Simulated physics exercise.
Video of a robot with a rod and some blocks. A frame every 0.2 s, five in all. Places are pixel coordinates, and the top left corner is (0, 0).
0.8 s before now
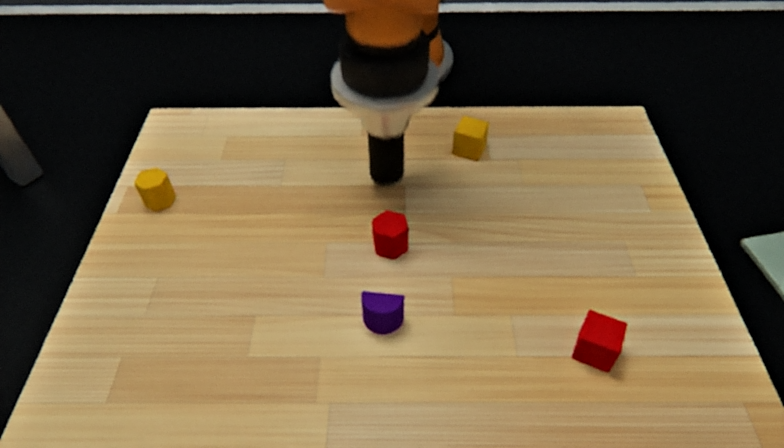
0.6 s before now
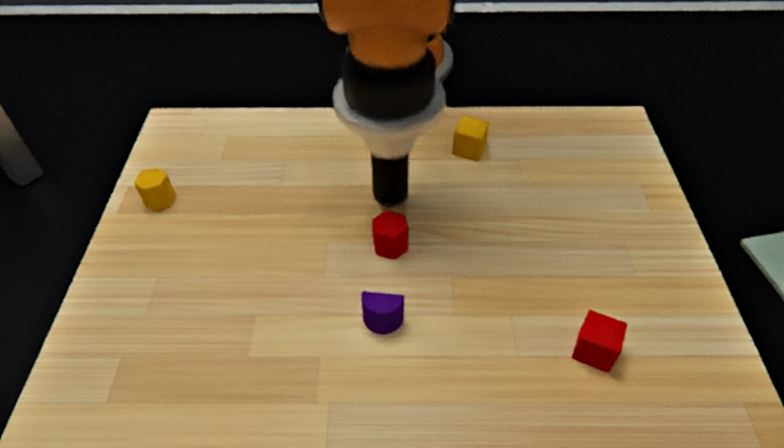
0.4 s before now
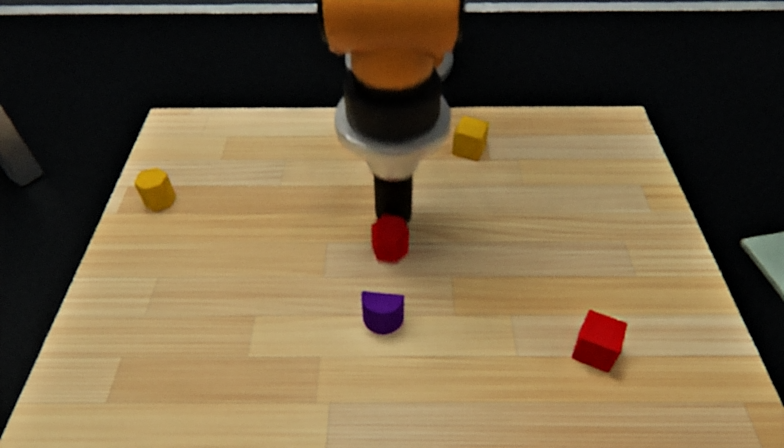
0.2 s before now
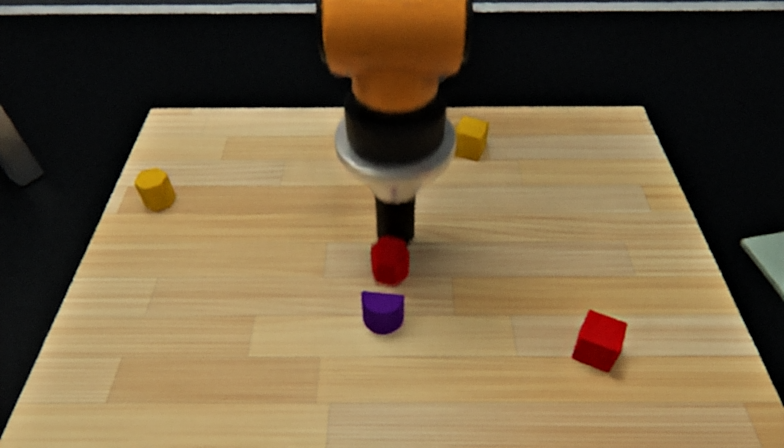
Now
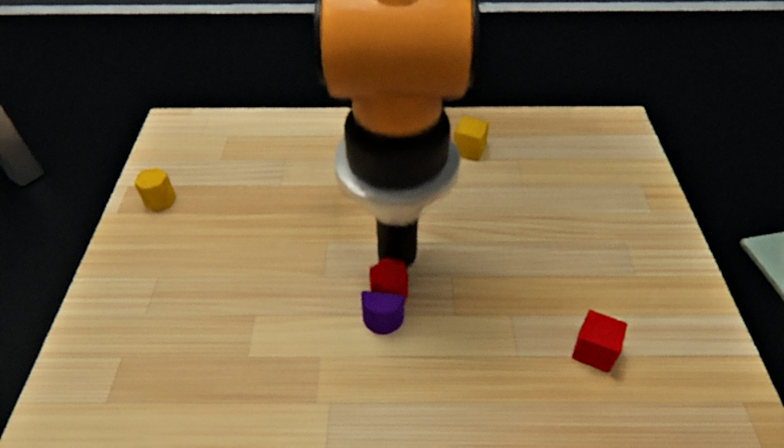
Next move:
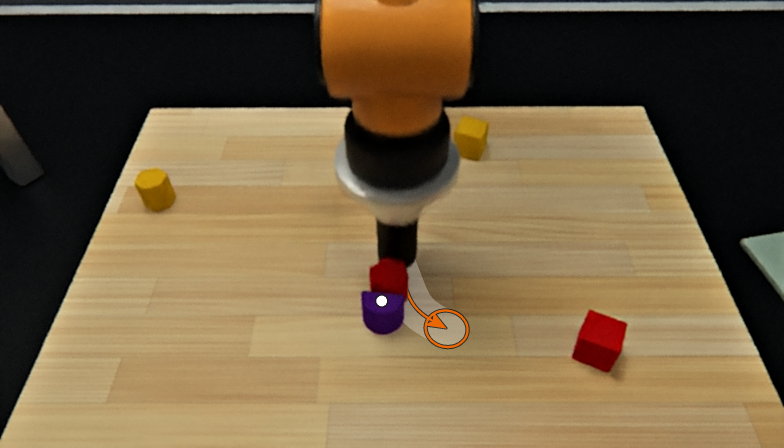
We see a robot arm with a black rod above a wooden table with scattered yellow, red and purple blocks; the rod moves toward the viewer, meets the red hexagonal block and pushes it up close to the purple half-round block.
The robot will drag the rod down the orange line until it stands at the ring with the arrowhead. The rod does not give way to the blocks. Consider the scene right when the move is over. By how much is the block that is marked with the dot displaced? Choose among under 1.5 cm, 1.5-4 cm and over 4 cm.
It slides somewhere between 1.5 and 4 cm.
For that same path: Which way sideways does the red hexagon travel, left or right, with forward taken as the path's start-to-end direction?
It's going to go right.
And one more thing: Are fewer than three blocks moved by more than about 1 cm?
Yes, that is how it ends up.
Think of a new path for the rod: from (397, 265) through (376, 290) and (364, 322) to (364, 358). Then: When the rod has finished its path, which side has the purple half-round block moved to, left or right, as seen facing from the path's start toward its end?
Moves left.
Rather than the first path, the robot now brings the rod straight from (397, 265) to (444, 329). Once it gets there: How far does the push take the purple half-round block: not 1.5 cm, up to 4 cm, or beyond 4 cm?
Travel: 1.5-4 cm.
Drawn move, from (397, 265) over (406, 288) and (420, 312) to (447, 328); the dot is on the purple half-round block.
On the path given first. Halfway along, rod at (412, 292); purple half-round block at (370, 329), turned 35° clockwise; red hexagon at (389, 308), turned 25° clockwise.
At the end, rod at (448, 320); purple half-round block at (367, 332), turned 40° clockwise; red hexagon at (389, 312), turned 30° clockwise.
